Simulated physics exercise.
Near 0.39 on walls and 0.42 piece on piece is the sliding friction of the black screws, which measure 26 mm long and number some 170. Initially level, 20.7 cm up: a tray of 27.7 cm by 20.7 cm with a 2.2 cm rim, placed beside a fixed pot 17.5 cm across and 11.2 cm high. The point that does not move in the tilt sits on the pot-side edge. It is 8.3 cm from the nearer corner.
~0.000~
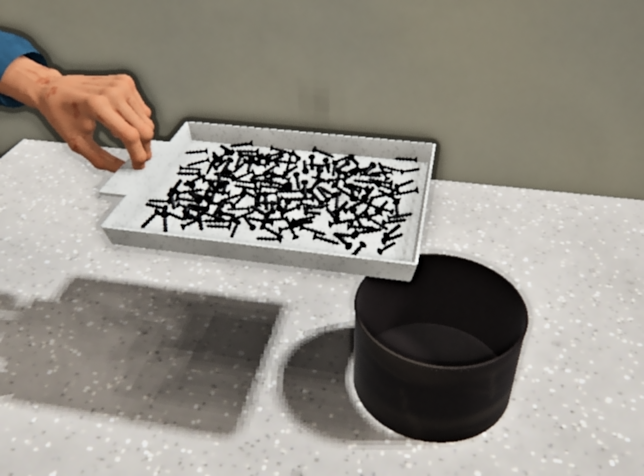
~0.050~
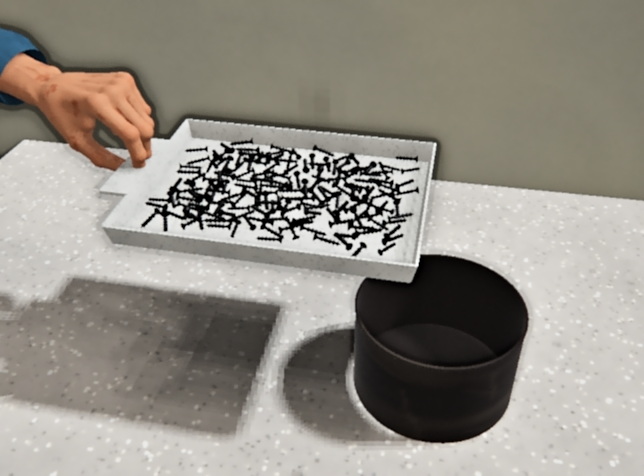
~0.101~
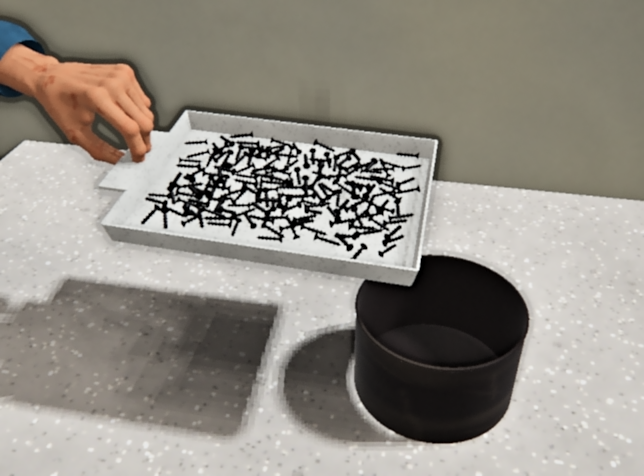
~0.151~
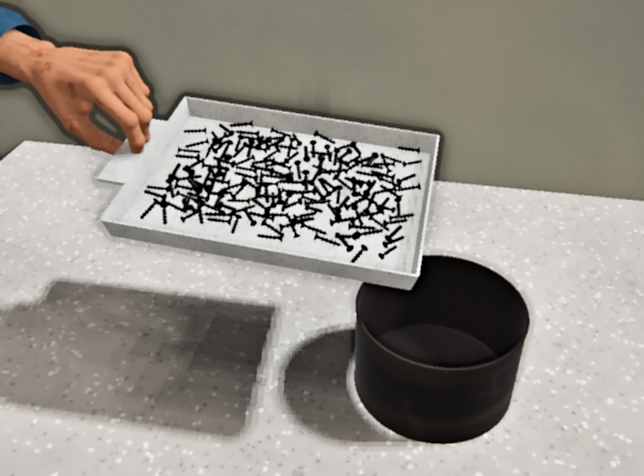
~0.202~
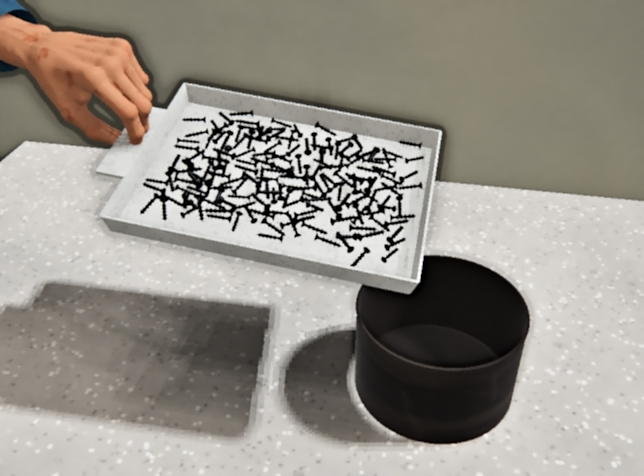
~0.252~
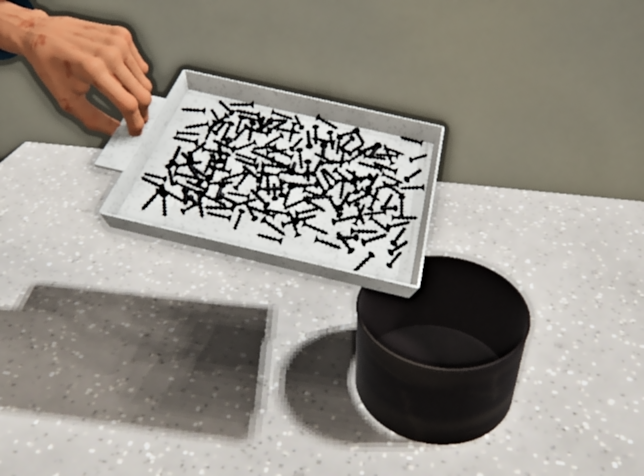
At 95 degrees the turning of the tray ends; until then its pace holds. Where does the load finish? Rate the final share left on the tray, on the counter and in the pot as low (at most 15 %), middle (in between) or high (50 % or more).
Left on the tray - low; counter - high; pot - middle.
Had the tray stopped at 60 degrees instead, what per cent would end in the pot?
Result: Close to 10 %.
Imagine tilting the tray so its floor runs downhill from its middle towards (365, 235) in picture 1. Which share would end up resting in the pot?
Roughly 75 percent of them.
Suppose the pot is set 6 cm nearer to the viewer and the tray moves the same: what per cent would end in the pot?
Expect something close to 85 per cent.
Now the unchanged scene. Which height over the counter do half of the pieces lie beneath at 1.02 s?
Roughly 18 centimetres, more or less.
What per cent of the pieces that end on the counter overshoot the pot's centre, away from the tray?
I'd put it close to 20 per cent.
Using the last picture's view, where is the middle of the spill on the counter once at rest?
The spill's middle ends up near (367, 455).
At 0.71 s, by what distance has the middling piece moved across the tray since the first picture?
It has moved some 9 cm from its start.
Then, at 0.71 s, tilt 54 degrees; the tray holds 100 %, the pot 0 %.
After 1.02 s, tilt 79 degrees; the tray holds 75 %, the pot 0 %.
Then, at 1.42 s, tilt 95 degrees; the tray holds 0 %, the pot 35 %.
At rest (2.1 s), tray 0 %, counter 65 %, pot 35 %.
